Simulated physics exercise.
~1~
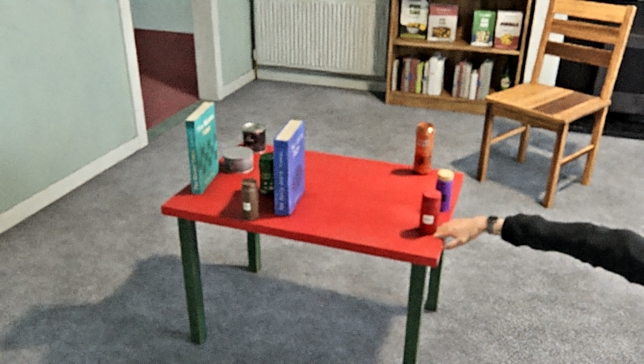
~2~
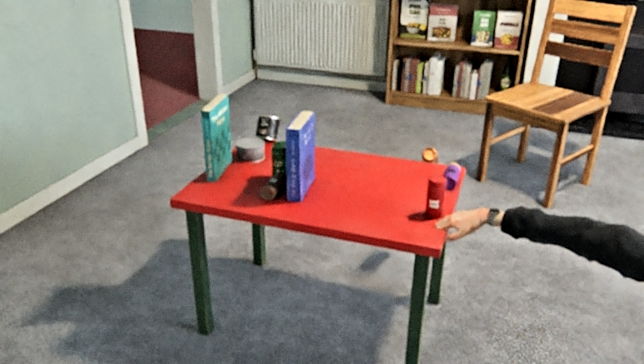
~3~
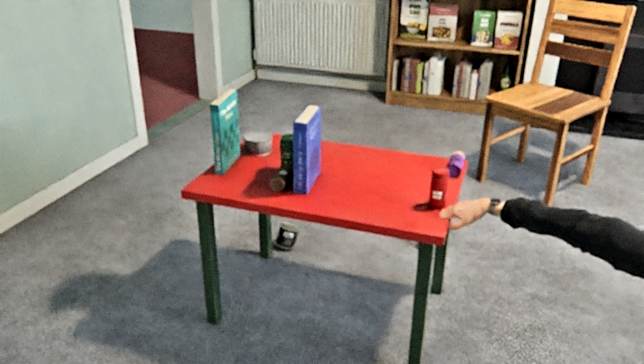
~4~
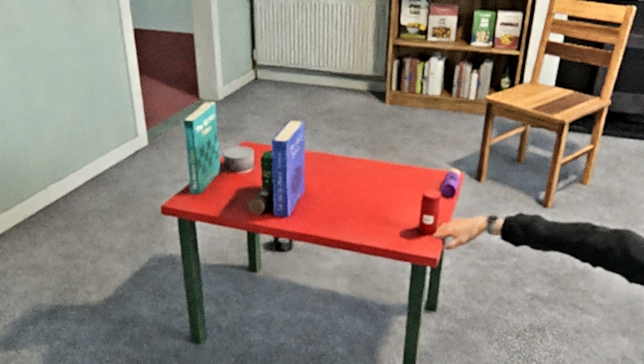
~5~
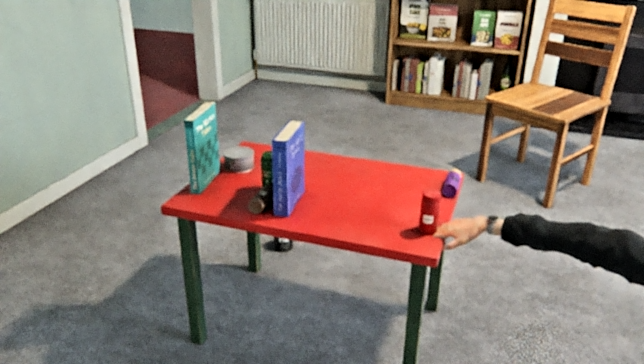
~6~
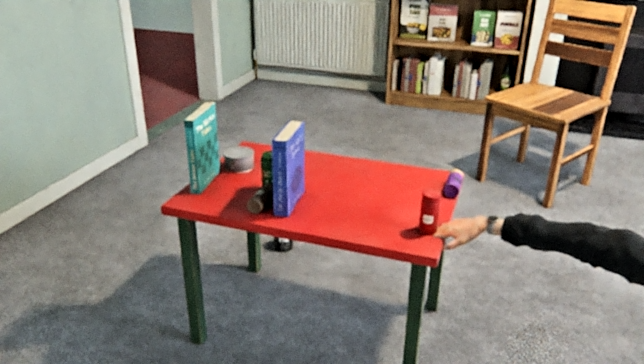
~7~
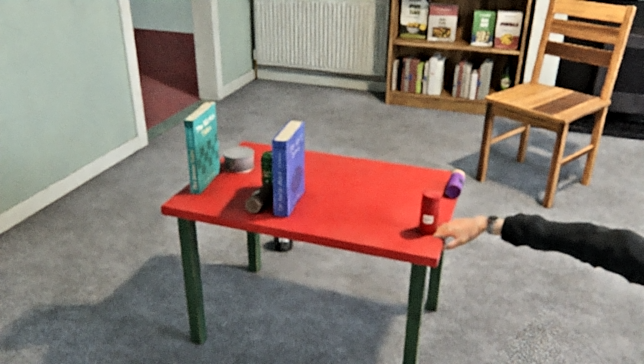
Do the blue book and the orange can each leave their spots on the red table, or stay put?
The blue book stays put, still standing in its place on the table. The orange can leaves its spot and is no longer on the table.
